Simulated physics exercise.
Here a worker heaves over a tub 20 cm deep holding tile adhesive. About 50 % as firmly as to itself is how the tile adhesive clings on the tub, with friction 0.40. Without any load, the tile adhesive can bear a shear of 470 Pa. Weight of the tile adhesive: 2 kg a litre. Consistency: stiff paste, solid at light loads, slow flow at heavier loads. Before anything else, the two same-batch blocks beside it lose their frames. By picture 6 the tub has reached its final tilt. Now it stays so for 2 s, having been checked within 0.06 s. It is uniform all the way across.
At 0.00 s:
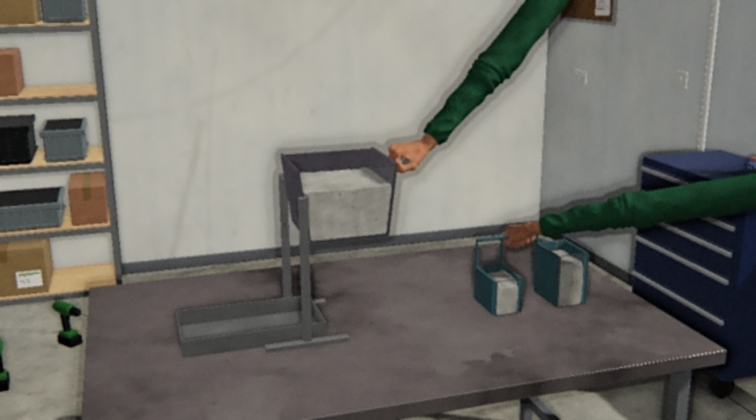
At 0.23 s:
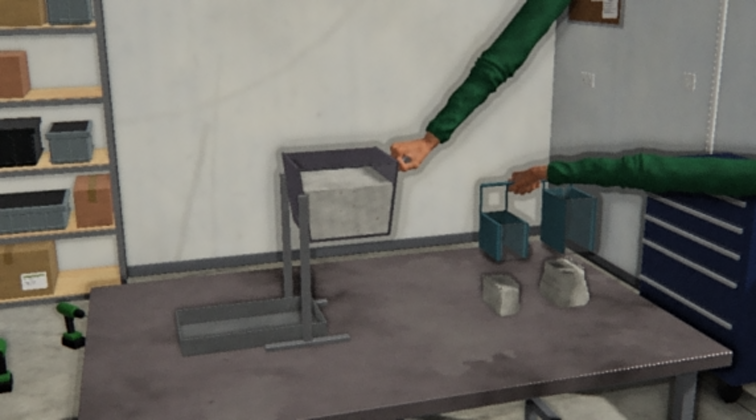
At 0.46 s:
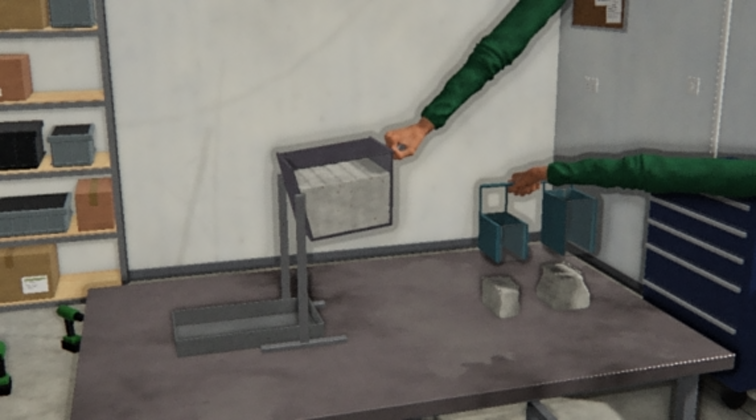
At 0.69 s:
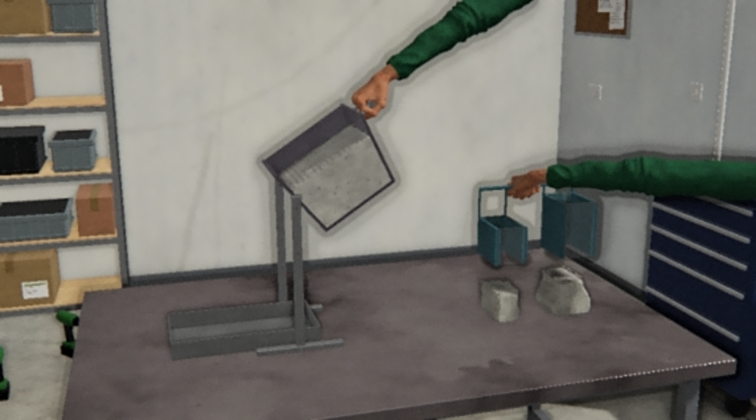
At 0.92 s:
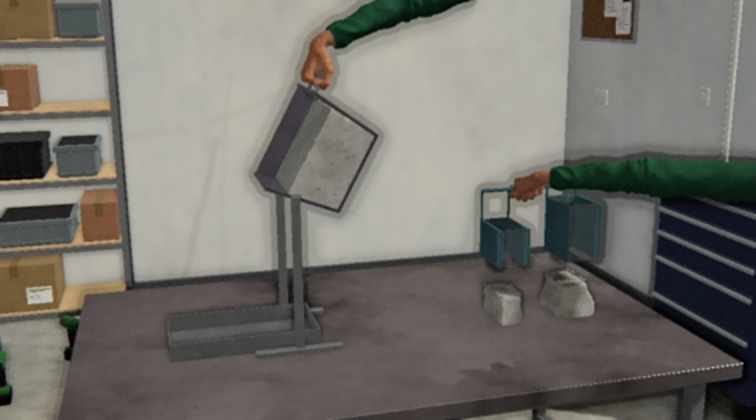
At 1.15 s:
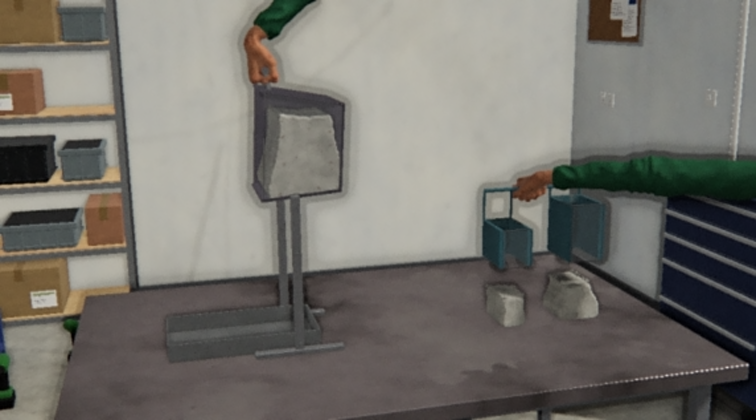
A workshop with shelves at left and a blue drawer cabinet at right is seen from slightly above a dark table. A dark tub of pale grey paste stands above an empty grey tray, with two teal holders to the right. One green-sleeved arm lifts the holders off two grey lumps, the larger settling slightly, then another swings the tub leftward onto its side, its paste sagging inside, as the camera drifts slightly.
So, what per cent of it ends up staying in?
Expect roughly 45 %.
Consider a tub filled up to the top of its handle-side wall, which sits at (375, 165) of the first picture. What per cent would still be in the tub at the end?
Near 70 per cent.
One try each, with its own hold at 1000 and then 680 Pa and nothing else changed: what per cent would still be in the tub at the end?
First 45 %, second 45 %.
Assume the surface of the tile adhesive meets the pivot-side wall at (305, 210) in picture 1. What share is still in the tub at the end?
Roughly 70 per cent would still be in the tub at the end.
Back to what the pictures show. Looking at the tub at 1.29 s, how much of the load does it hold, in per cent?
Roughly 85 per cent.
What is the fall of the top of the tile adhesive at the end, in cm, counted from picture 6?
Roughly 12 cm.
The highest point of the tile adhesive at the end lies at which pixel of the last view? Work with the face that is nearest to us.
At about (320, 159).
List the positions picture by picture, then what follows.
In the first frame, handle-side rim at (395, 164), tilt 0 degrees; top of the tile adhesive at (385, 185); blocks stand 9.1 cm, 14 cm (left to right).
In the second frame, handle-side rim at (396, 162), tilt 0 degrees; top of the tile adhesive at (386, 184); blocks stand 9.0 cm, 12 cm (left to right).
In the third frame, handle-side rim at (390, 151), tilt 6 degrees; top of the tile adhesive at (384, 174); blocks stand 8.9 cm, 11 cm (left to right).
In the fourth frame, handle-side rim at (360, 116), tilt 33 degrees; top of the tile adhesive at (366, 138); blocks stand 8.9 cm, 11 cm (left to right).
In the fifth frame, handle-side rim at (312, 94), tilt 62 degrees; top of the tile adhesive at (334, 111); blocks stand 8.9 cm, 11 cm (left to right).
In the sixth frame, handle-side rim at (264, 94), tilt 87 degrees; top of the tile adhesive at (284, 115); blocks stand 8.9 cm, 11 cm (left to right).
After 1.29 s, the tub is at 87 degrees and holds 84 %.
After 1.46 s, the tub is at 87 degrees and holds 56 %.
After 1.63 s, the tub is at 87 degrees and holds 47 %.
After 1.80 s, the tub is at 87 degrees and holds 45 %.
After 3.15 s, at the end, the tub is at 87 degrees and holds 45 %.
